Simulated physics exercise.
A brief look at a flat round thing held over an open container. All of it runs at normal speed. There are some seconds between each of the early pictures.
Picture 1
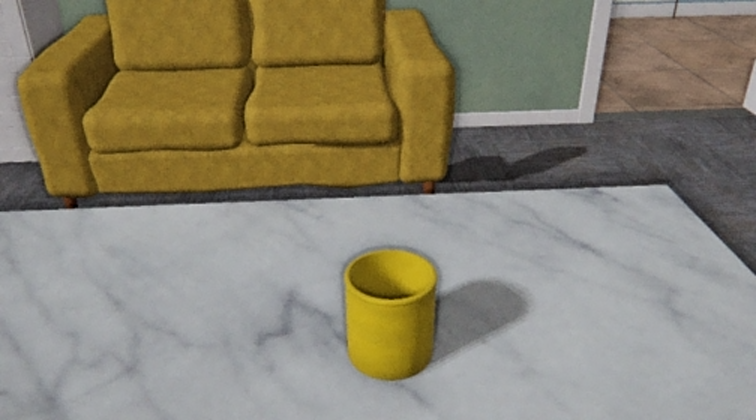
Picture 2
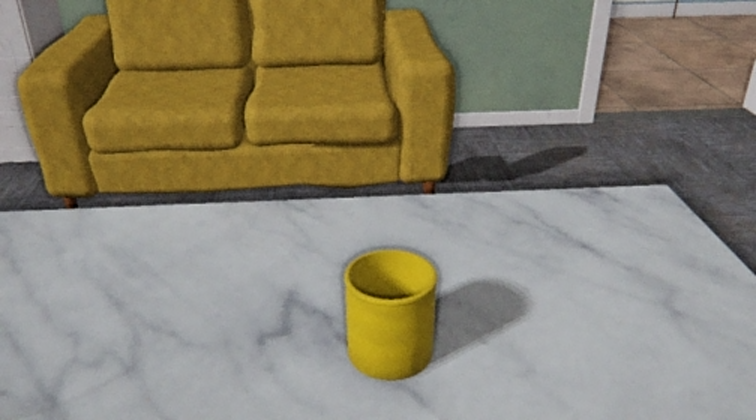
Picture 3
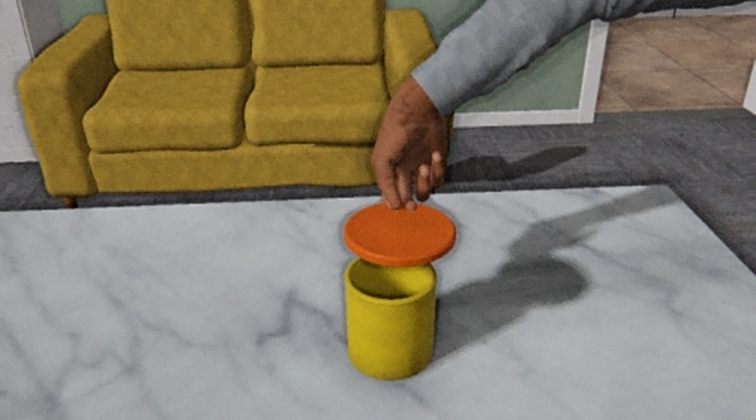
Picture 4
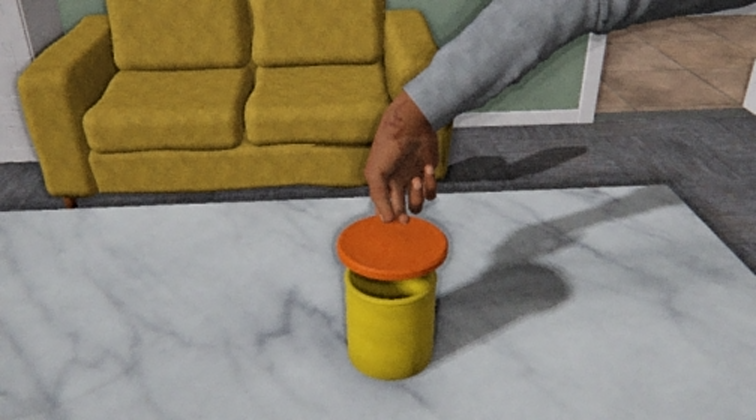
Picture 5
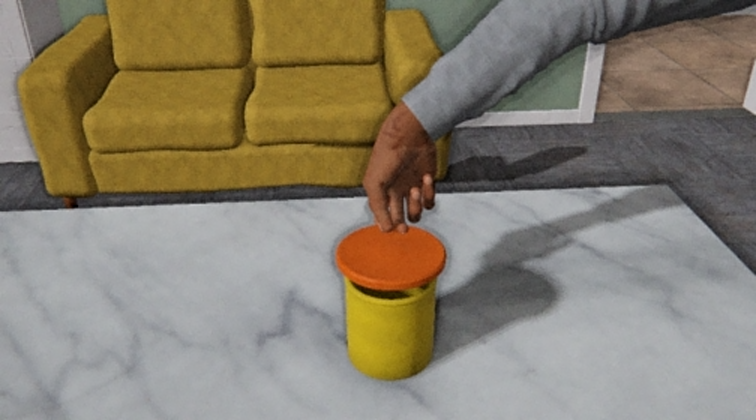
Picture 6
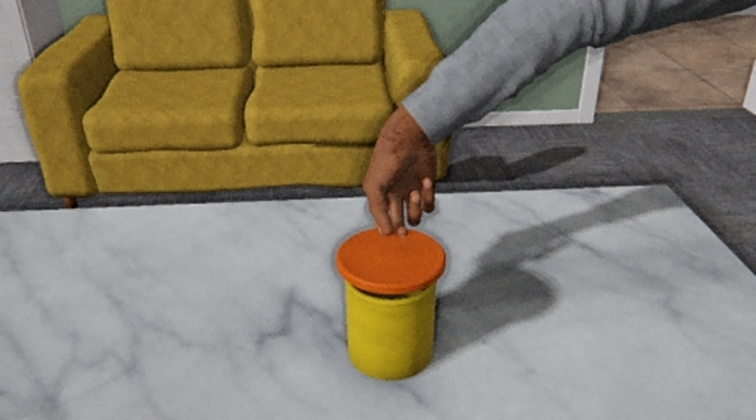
A hand in a grey sleeve lowering a flat orange disc onto an open yellow beaker on a marble table.
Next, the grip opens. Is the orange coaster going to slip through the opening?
No, it stays on top.
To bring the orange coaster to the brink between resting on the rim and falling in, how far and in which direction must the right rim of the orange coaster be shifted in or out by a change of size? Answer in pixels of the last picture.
Left by around 12 pixels.
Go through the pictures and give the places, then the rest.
In the first picture, beaker (391, 314).
In the second picture, beaker (391, 314).
In the third picture, still on the way; orange coaster (400, 233); beaker (391, 314).
In the fourth picture, still on the way; orange coaster (393, 246); beaker (391, 314).
In the fifth picture, still on the way; orange coaster (391, 255); beaker (391, 314).
In the sixth picture, in place, still held; orange coaster (391, 259); beaker (391, 314).
Then, 0.10 s on from there, orange coaster sitting on the rim near (391, 271).
In the end, the orange coaster works as a lid, near (391, 270).
